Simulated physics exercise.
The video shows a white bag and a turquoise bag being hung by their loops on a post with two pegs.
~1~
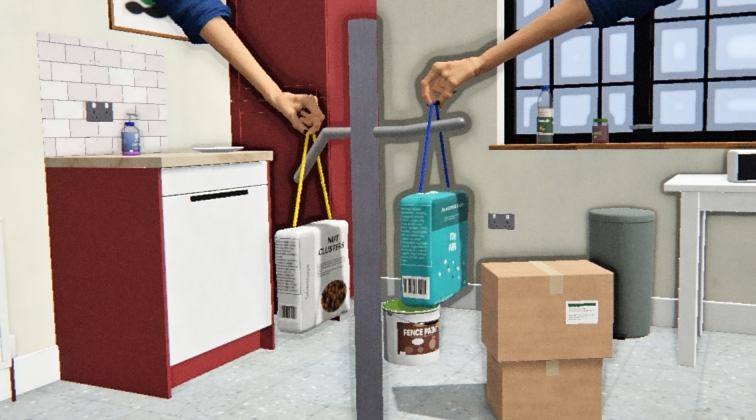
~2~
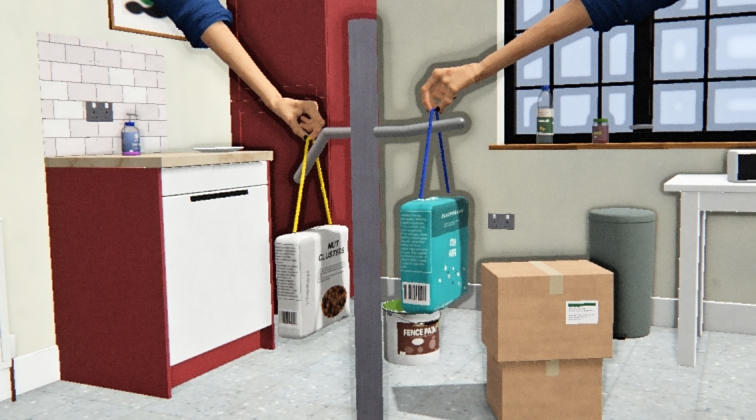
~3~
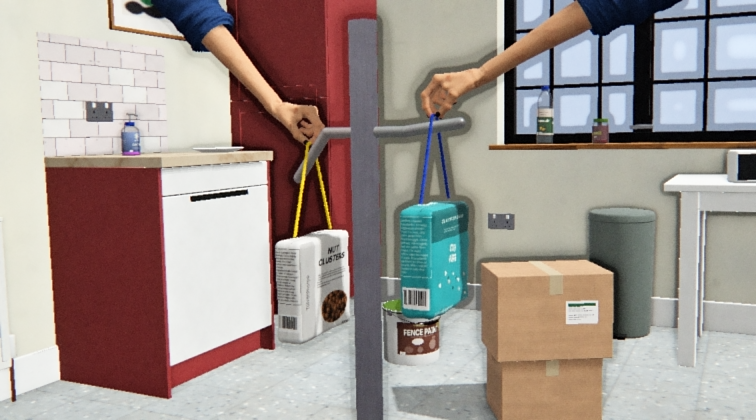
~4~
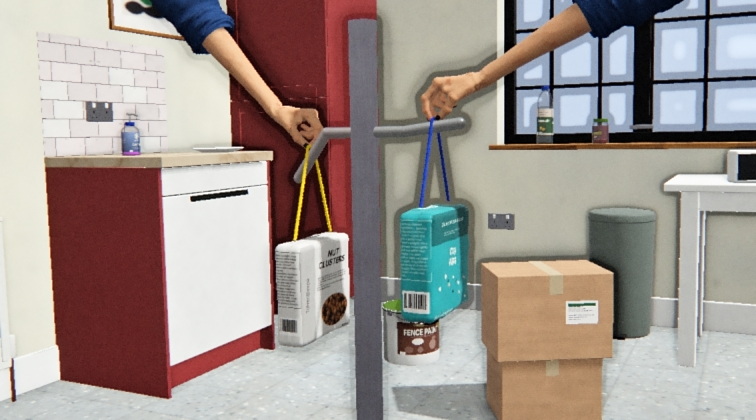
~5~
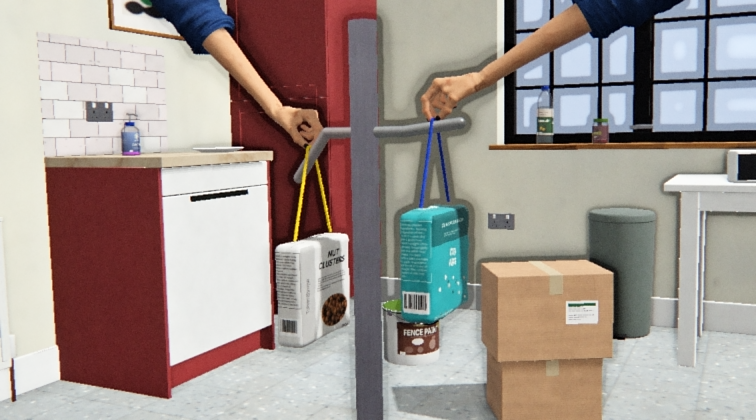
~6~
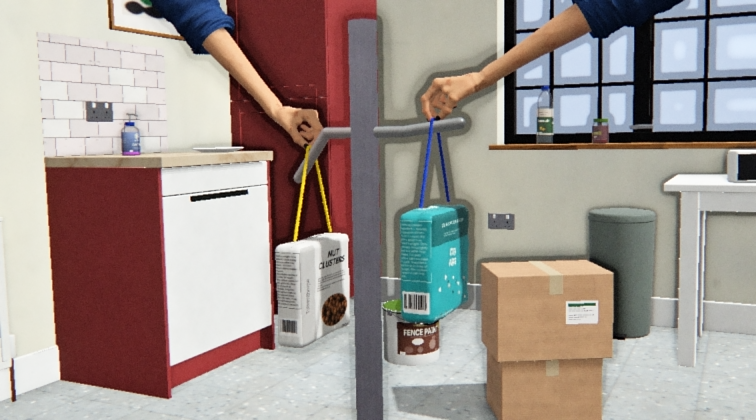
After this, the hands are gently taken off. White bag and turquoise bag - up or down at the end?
As I see it, the white bag is going to come off the peg, the turquoise bag is going to keep hanging there.
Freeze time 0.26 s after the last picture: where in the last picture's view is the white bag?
Its middle is around pixel (317, 364) at that moment.
Then, 0.26 s on from there, white bag falling near (317, 364); turquoise bag still up near (436, 262).
Then, 0.44 s on from there, white bag on the floor; turquoise bag still up near (435, 262).
In the end, white bag on the floor; turquoise bag still up near (434, 263). The white bag slips off its peg and the turquoise bag holds on.
